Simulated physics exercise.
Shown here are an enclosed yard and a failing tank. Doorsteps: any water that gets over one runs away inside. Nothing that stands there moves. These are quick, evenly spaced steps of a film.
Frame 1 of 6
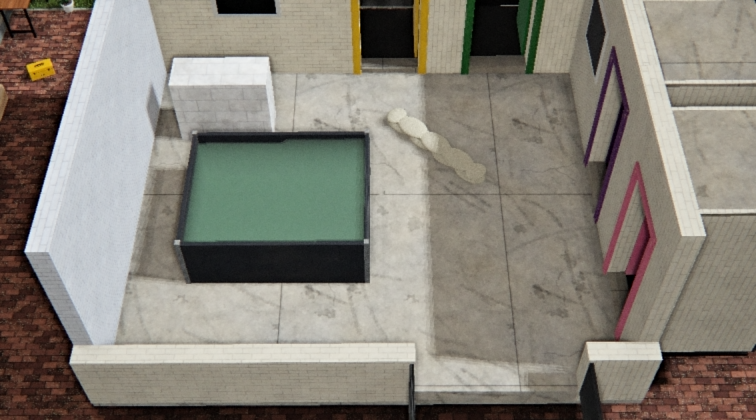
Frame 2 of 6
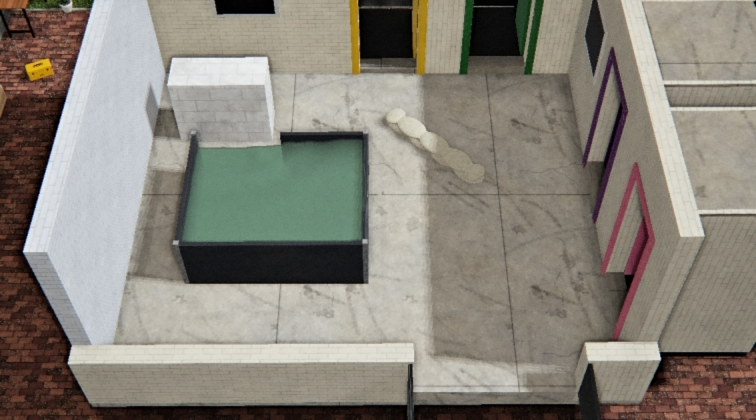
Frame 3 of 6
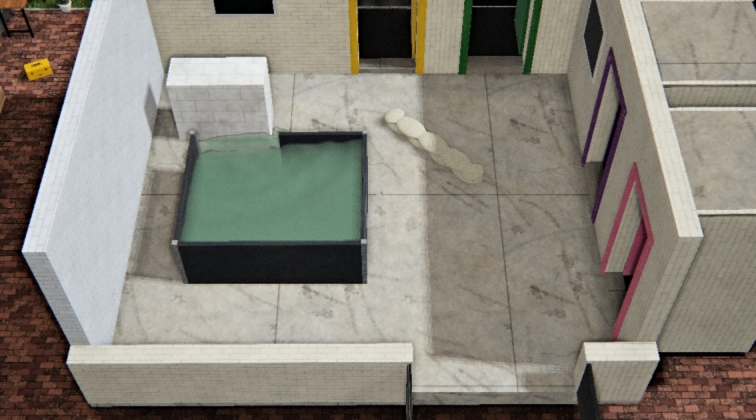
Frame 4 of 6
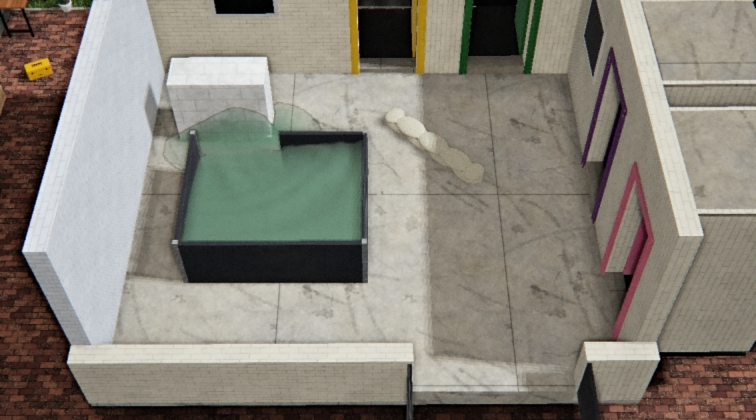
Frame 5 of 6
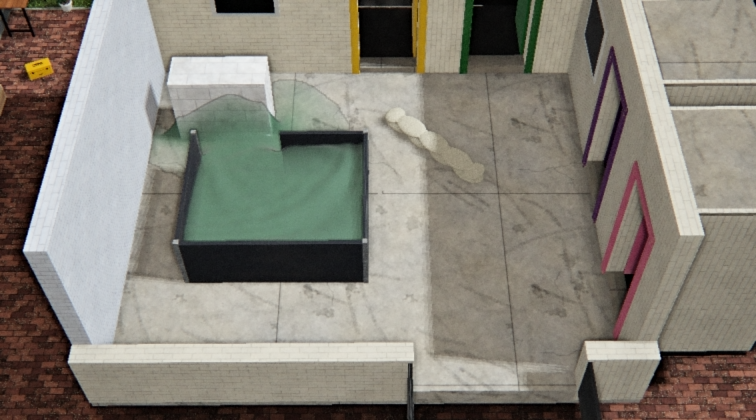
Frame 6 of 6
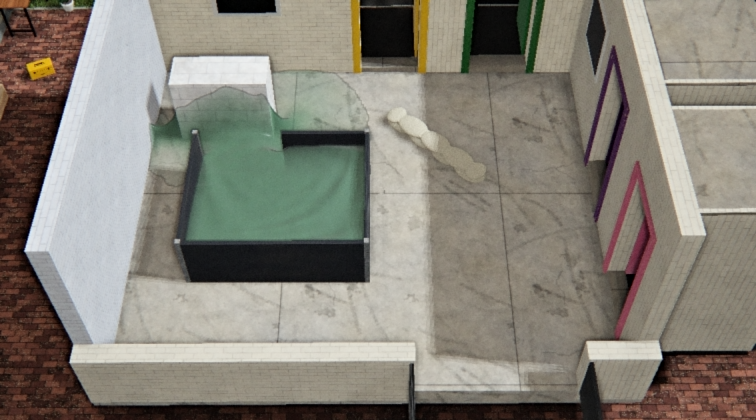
Green water sits still in a dark-walled open tank, left of centre in a pale walled yard seen from high above. A white block stands behind it, a cream lumpy shape lies to its right, and yellow, green, purple and pink doorframes line the back and right walls. Part of the tank's far side opens on the left, and water pours through, spreading around the block and rightward across the floor.
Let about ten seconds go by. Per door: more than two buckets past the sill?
Yellow door: Exceeds two buckets; purple door: Within two buckets; pink door: Exceeds two buckets; green door: Within two buckets.
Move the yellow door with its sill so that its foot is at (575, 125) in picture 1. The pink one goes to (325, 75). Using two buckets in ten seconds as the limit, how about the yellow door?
Yellow takes more.
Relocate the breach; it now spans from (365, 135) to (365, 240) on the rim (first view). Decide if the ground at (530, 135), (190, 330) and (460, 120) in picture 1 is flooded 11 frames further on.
Taking the points in order: Swamped, unwetted and swamped.
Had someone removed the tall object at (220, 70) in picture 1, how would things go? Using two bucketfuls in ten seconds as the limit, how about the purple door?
One by one: The purple one holds.
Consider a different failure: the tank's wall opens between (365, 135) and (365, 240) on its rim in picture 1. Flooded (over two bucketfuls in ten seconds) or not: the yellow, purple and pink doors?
Here's how it goes: The yellow door misses the threshold, then the purple door crosses the threshold, then the pink door crosses the threshold.
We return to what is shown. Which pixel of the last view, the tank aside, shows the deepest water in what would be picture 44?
Near (621, 372).
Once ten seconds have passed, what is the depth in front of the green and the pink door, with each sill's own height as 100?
In order: Roughly 50 and 180 in a hundred.
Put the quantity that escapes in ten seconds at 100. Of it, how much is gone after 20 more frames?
I get 5 percent.
A moment on, water covers 25 % of the floor; the yellow door under two buckets in, the purple door not reached, the pink door not reached, the green door not reached.
Next, water covers 45 % of the floor; the yellow door under two buckets in, the purple door not reached, the pink door not reached, the green door wet at the sill, nothing in.
Then, water covers 80 % of the floor; the yellow door over two buckets in, the purple door wet at the sill, nothing in, the pink door wet at the sill, nothing in, the green door wet at the sill, nothing in.
Later, water covers 95 % of the floor; the yellow door over two buckets in, the purple door wet at the sill, nothing in, the pink door under two buckets in, the green door wet at the sill, nothing in.
In the end, water covers 95 % of the floor; the yellow door over two buckets in, the purple door wet at the sill, nothing in, the pink door far over two buckets in, the green door wet at the sill, nothing in.
